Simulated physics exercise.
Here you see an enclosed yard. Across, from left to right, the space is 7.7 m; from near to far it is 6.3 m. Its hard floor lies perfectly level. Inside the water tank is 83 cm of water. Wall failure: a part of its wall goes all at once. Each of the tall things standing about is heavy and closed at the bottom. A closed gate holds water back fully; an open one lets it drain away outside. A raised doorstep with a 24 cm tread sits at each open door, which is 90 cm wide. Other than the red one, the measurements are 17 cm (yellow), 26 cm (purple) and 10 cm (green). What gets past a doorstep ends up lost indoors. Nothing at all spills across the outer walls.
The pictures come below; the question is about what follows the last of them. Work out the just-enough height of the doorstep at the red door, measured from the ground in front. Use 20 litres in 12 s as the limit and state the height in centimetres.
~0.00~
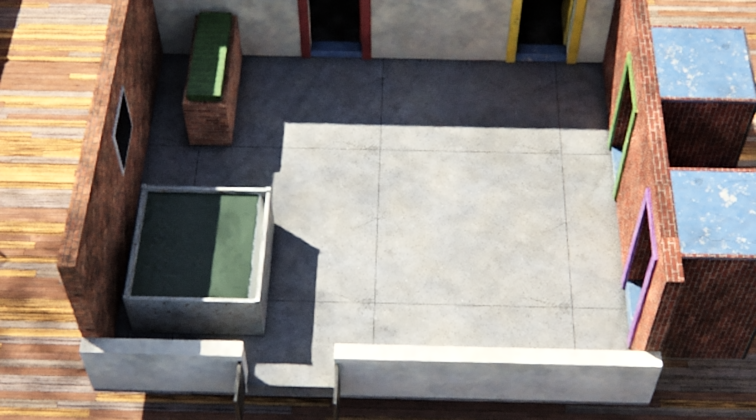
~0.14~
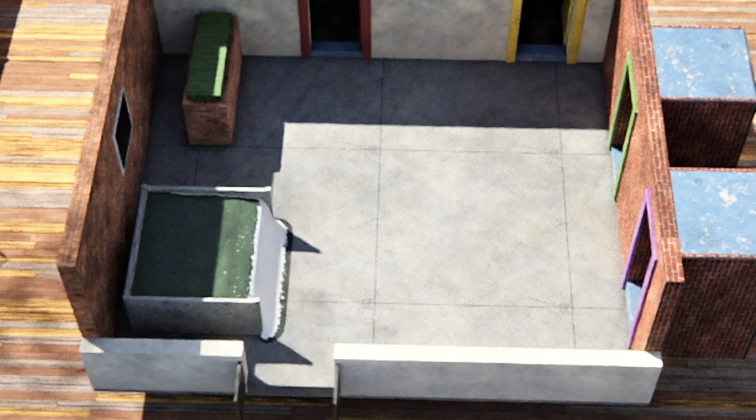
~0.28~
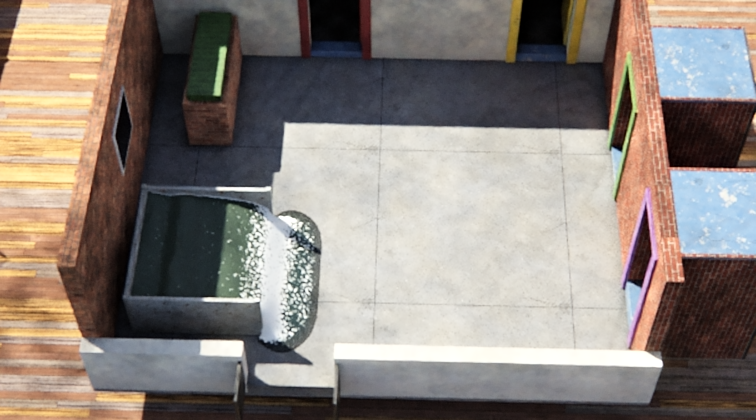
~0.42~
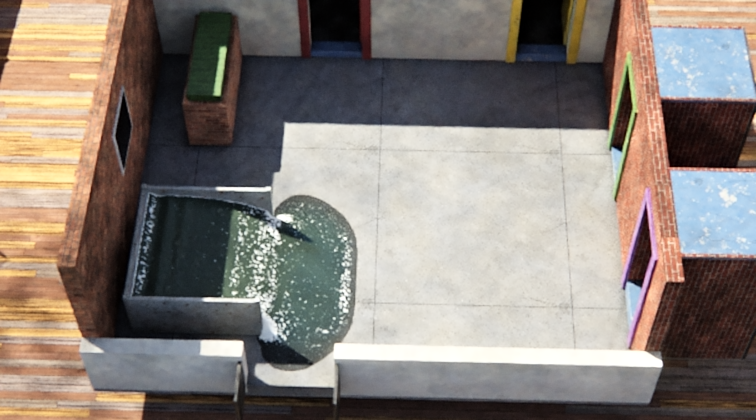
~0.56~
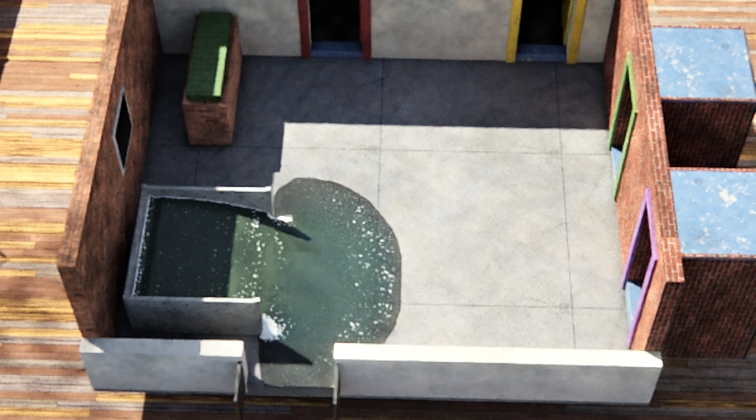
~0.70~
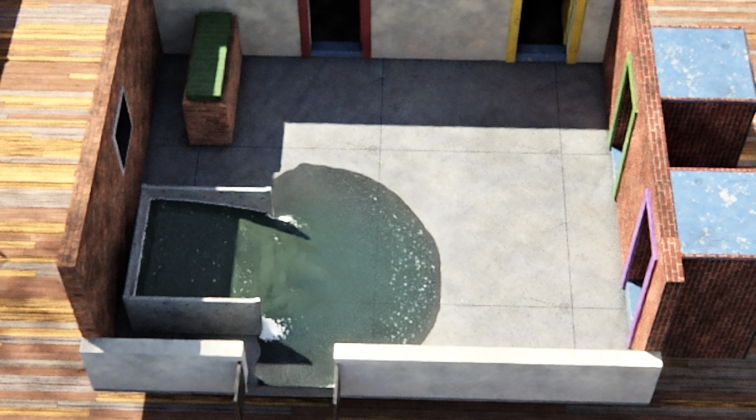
It works out at roughly 5.5 cm.
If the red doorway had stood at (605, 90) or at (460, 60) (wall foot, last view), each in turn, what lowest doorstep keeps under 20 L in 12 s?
Around 16 and 11.0 cm respectively.
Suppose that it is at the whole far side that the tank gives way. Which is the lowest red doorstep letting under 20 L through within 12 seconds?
If so: Around 23 cm.
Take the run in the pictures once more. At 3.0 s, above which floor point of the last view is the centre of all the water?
The water is centred near (443, 265).
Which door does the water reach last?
Door: Red.
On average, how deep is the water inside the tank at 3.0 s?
About 14 centimetres on average.
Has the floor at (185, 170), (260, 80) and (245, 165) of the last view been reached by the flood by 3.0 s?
Listed order - unwetted, unwetted, unwetted.
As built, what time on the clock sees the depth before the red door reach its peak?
Approximately 11.0 s.
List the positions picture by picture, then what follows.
The first picture shows the water tank at (200, 245) is whole and still, 83 cm deep; the red door at (335, 16) is dry.
In the second picture, the front is at (276, 332), 0.2 m from the gap at (264, 268); 0.4 m2 of floor is wet, 83 cm left at the back.
In the third picture, the front is at (309, 326), 0.7 m from the gap at (264, 268); 1.5 m2 of floor is wet, 82 cm left at the back.
In the fourth picture, water pours out at (264, 270) and has run 1.3 m, to (350, 310); about 12 cm deep outside, 74 cm at the back.
In the fifth picture, the front is at (393, 314), 2.0 m from the gap at (265, 270); 5.9 m2 of floor is wet, 70 cm left at the back.
In the sixth picture, the front is at (433, 312), 2.6 m from the gap at (265, 270); 8.1 m2 of floor is wet, 68 cm left at the back; the red door at (335, 16), 4.7 m from the gap, is still 2.6 m from the nearest water.
After 1.4 s water covers 45 % of the floor, deepest (30 cm) near (276, 288); it has not reached the red door.
After 3.0 s water covers 65 % of the floor, deepest (36 cm) near (613, 379); it has not reached the red door.
After 12.0 s water covers 95 % of the floor, deepest (14 cm) near (137, 209); 10 cm at the red door, 0 litres in over its 14 cm doorstep.
At the red door as built, the water arrived by 5.7 s and peaked near 11 cm at 11.0 s.
With a doorstep of 5 cm, 27 litres would have come in within the 12 s; with 6.5 cm, 13 litres. So under 20 litres takes about 5.5 cm.
